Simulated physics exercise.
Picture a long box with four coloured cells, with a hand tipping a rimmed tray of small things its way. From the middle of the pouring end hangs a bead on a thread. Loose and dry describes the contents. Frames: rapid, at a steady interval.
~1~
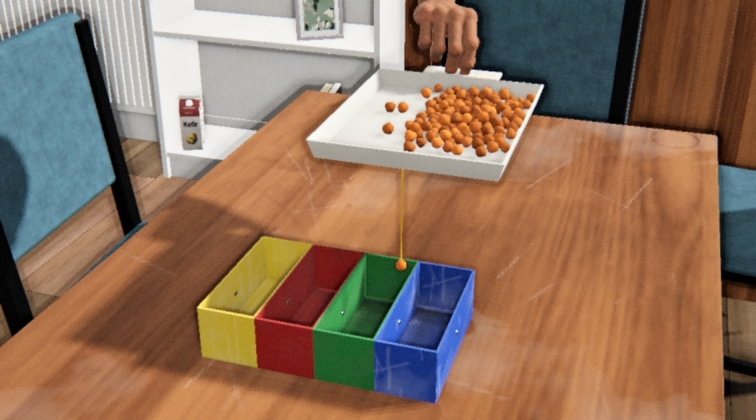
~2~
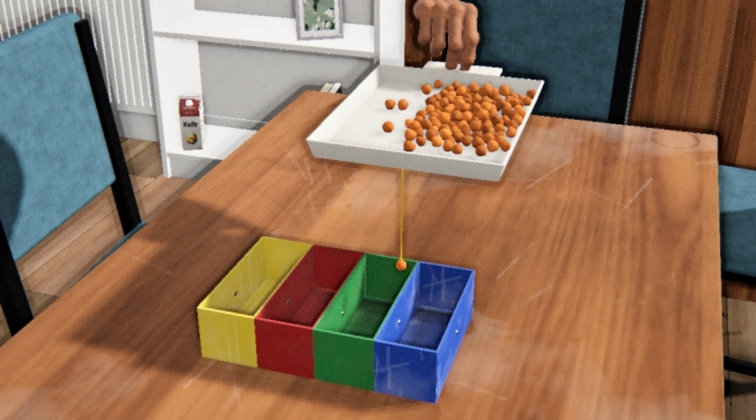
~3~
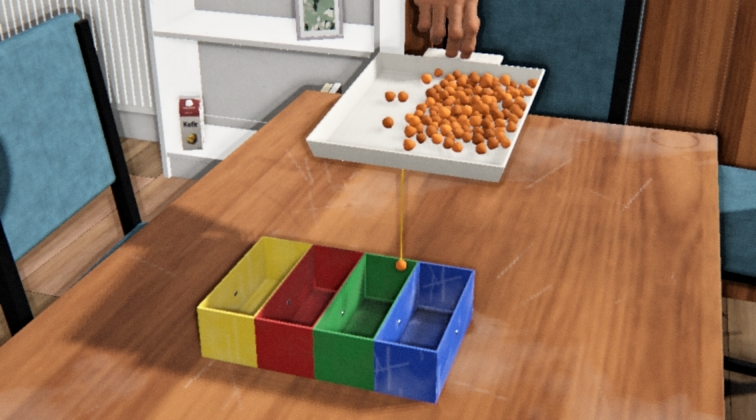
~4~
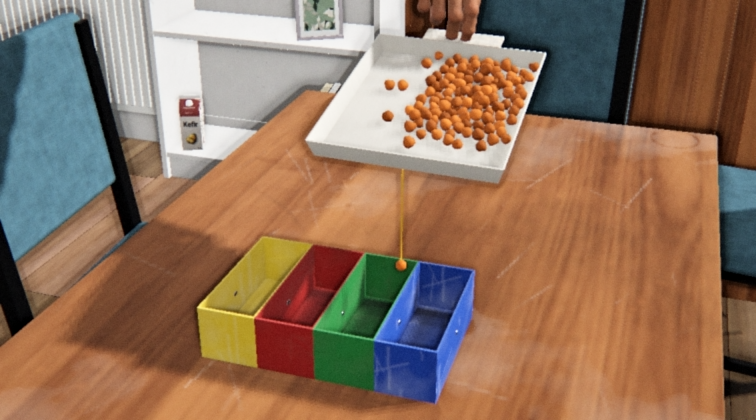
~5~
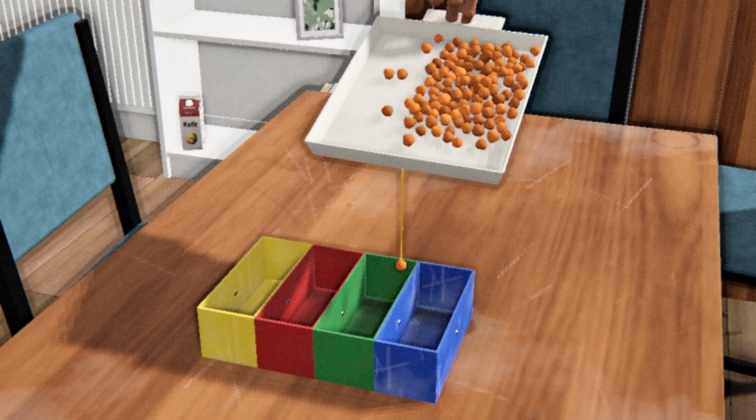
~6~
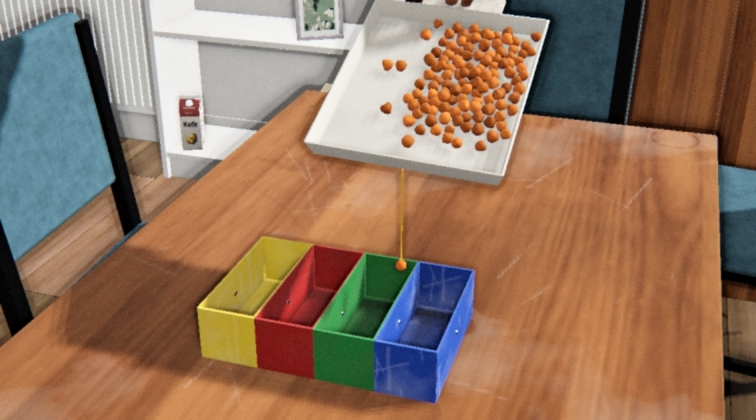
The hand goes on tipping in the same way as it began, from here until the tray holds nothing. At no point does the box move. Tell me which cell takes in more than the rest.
I would say the blue cell.
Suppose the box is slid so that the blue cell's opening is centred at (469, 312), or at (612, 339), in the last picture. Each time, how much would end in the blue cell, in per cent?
It would be roughly 40 per cent, followed by roughly 0 per cent.
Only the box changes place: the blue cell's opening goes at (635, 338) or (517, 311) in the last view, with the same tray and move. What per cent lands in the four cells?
Estimates in order: 60 percent, 90 percent.
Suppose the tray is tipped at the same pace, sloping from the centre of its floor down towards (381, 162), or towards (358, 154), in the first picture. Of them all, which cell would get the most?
First try: That red cell; second try: The red cell.
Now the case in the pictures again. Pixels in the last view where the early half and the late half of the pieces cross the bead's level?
Early-half point (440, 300); late-half point (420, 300).
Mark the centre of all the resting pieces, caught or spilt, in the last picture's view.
Close to (421, 366) in the last view.
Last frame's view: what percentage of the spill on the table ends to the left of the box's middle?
Near 0 in a hundred.
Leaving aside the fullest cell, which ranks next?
Place 2: Green.
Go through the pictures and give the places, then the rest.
Corners of the pouring end at (314, 138) and (499, 161), level; middle of the load at (471, 116), coated peanuts; bead on its thread at (401, 265); yellow cell at (228, 332); red cell at (285, 343); green cell at (344, 355); blue cell at (405, 367), in the first frame.
Corners of the pouring end at (314, 138) and (499, 162), level; middle of the load at (471, 113), in the second frame.
Corners of the pouring end at (314, 138) and (499, 163), tipped barely, lowest at the right corner; middle of the load at (474, 111), in the third frame.
Corners of the pouring end at (313, 138) and (499, 165), tipped a little, lowest at the right corner; middle of the load at (474, 101), in the fourth frame.
Corners of the pouring end at (313, 138) and (498, 168), tipped clearly, lowest at the right corner; middle of the load at (474, 91), in the fifth frame.
Corners of the pouring end at (312, 138) and (498, 170), tipped clearly, lowest at the right corner; middle of the load at (474, 84), about a quarter on the move; yellow cell at (228, 332); red cell at (285, 343); green cell at (344, 355); blue cell at (405, 367), in the sixth frame.
Soon, tray tipped steeply; most on the tray; a stray few in the blue cell; a small part falling or outside the box.
A while on, tray tipped past a quarter turn; a small part on the tray; about a third in the blue cell; a small part in the green cell; a small part in the red cell; about half falling or outside the box.
Towards the end, tray tipped past a quarter turn; about a third in the blue cell; about a quarter in the green cell; a small part in the red cell; about a third falling or outside the box.
Finally, tray tipped past a quarter turn; about a third in the blue cell; about a quarter in the green cell; a small part in the red cell; none in the yellow cell; about a third outside the box.
